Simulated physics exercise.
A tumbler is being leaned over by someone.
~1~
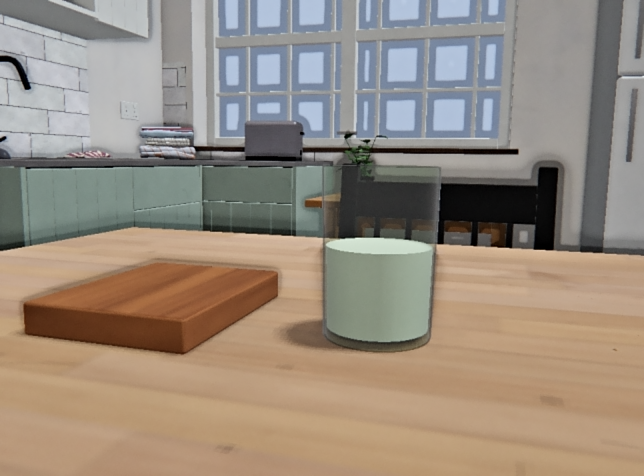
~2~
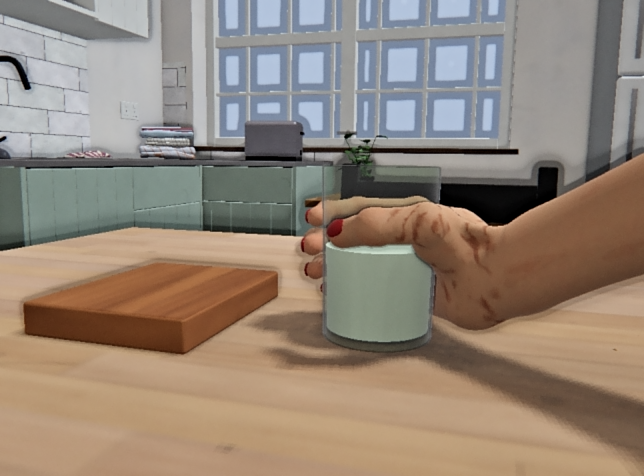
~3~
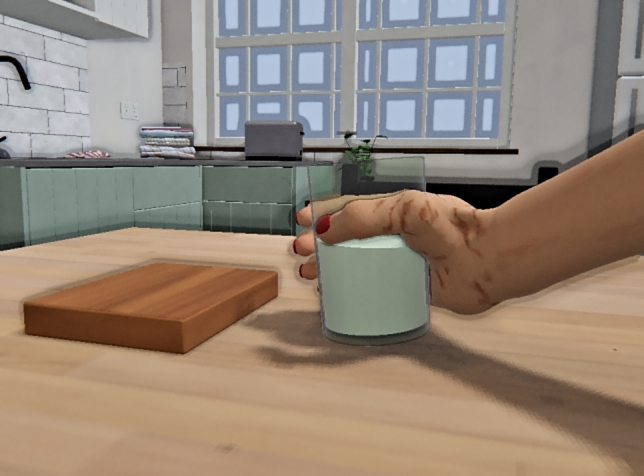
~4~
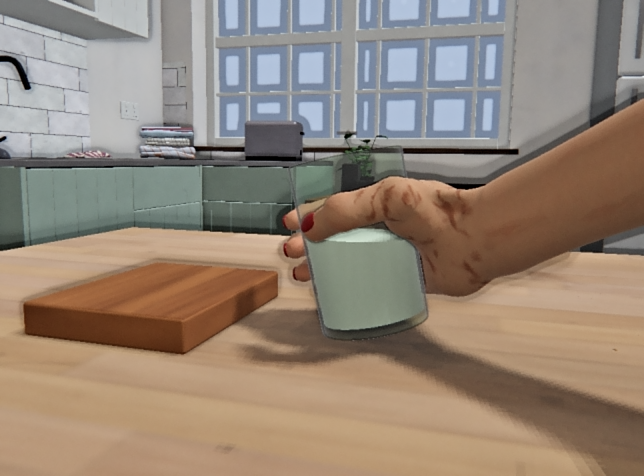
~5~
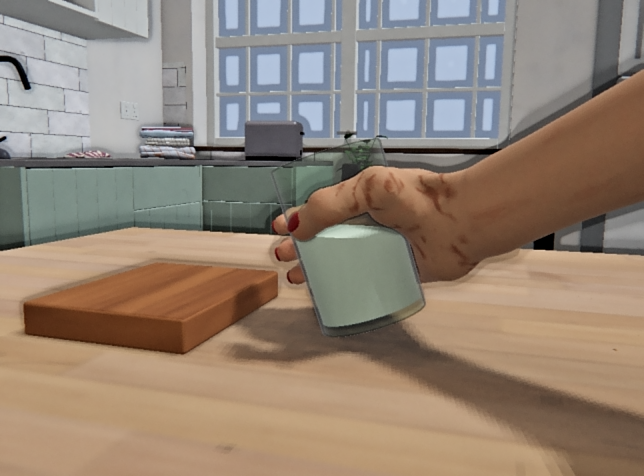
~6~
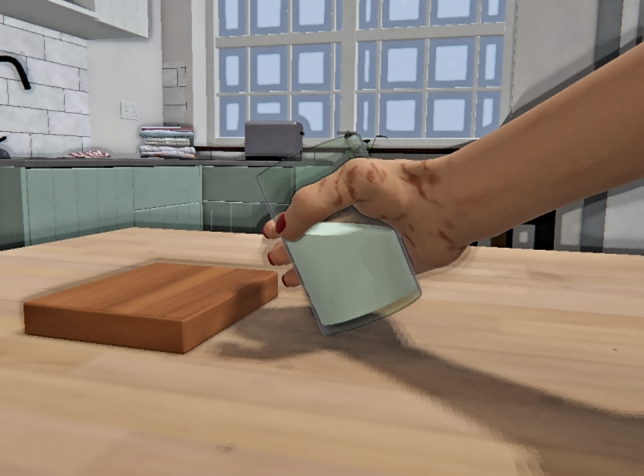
A hand reaching in from the right, gripping a half-full tumbler and leaning it left towards a wooden block on a kitchen table.
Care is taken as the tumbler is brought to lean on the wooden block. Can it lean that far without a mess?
It sheds some liquid.
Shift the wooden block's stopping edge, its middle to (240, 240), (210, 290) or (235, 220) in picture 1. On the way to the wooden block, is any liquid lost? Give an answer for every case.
No loss, overflow, no loss.
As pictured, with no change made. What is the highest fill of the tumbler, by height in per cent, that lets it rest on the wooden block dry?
About 30 %.
Next, the tumbler leans by about 45°; its rim is dry.
After that, the tumbler leans by about 65°; it has slopped over; about three quarters of the milk is inside.
Finally, the tumbler leans by about 70°, against the wooden block; it has slopped over; about half of the milk is inside.
